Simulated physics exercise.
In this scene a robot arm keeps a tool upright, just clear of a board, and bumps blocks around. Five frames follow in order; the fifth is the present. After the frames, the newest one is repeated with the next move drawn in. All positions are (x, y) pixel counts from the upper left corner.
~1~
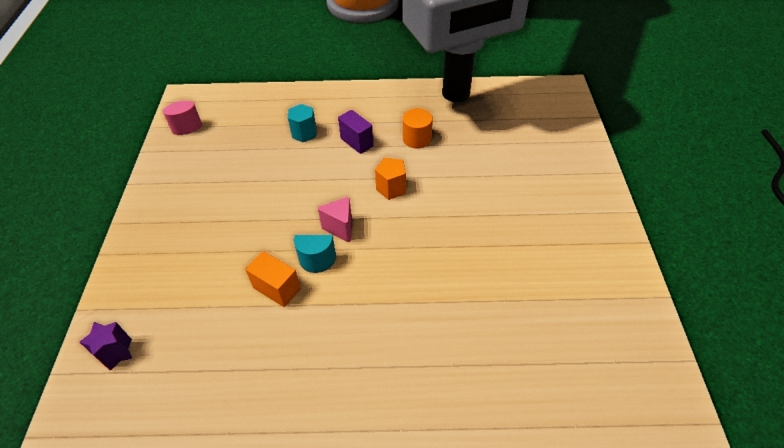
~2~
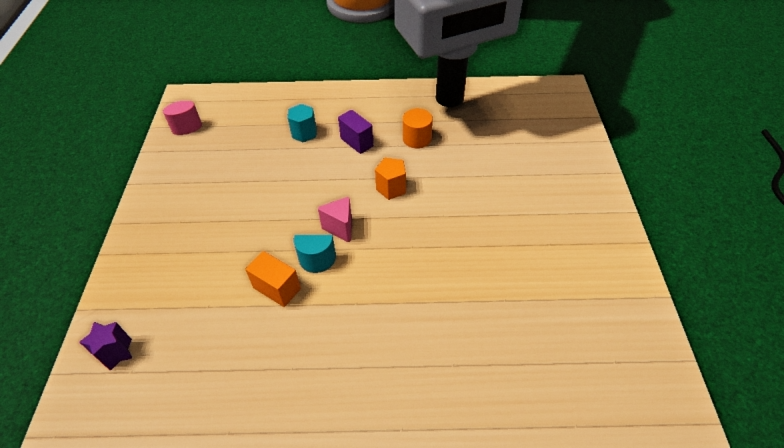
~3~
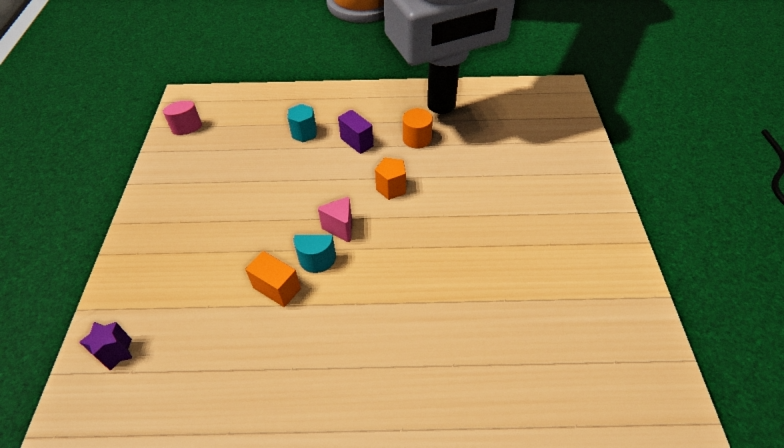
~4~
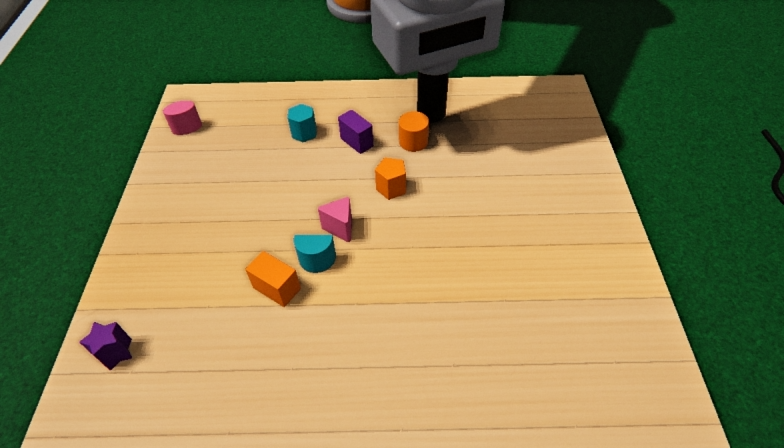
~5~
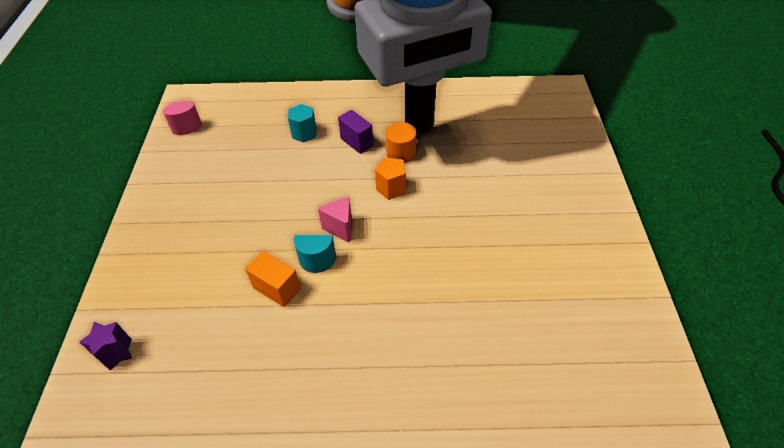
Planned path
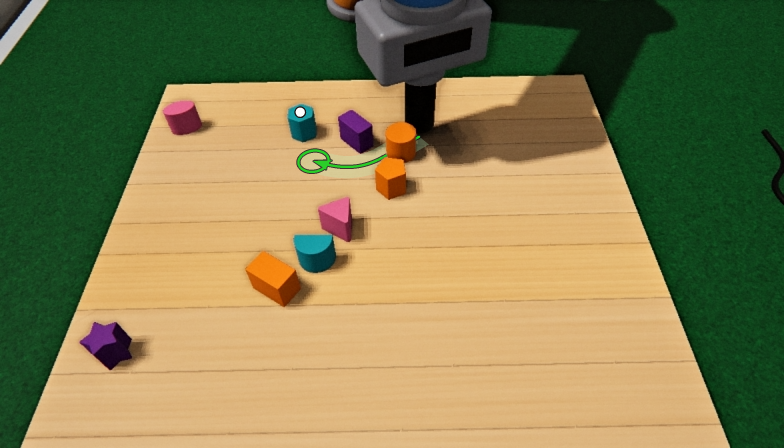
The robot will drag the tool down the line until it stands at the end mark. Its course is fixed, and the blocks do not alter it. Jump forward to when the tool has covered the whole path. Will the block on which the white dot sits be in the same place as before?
My answer is yes.
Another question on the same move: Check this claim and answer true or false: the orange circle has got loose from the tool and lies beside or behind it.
True - the claim holds.
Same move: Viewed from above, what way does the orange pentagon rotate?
From the top, the block rotates counterclockwise.
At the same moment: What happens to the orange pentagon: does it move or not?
When the path is over, the orange pentagon has left its spot.
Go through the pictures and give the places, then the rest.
Tool's lower end (456, 94); turquoise hexagon (300, 112); orange pentagon (391, 168); orange circle (418, 117), in the first picture.
Tool (450, 99); blocks still, in the second picture.
Tool (441, 105); blocks still, in the third picture.
Tool (431, 114); orange circle (414, 121), in the fourth picture.
Tool (419, 124); turquoise hexagon (300, 112); orange pentagon (391, 168); orange circle (401, 132), in the fifth picture.
Drawn move, from (419, 137) via (389, 154) and (352, 167), ending at (313, 161); the dot is on the turquoise hexagon.
One third of the way, tool (388, 142); orange pentagon (389, 171), turned 30° anticlockwise; orange circle (372, 153).
Two thirds of the way, tool (350, 154); orange pentagon (386, 174), turned 55° anticlockwise; orange circle (348, 169).
At the end, tool (311, 149); turquoise hexagon still; orange pentagon (386, 174), turned 55° anticlockwise; orange circle (346, 169).
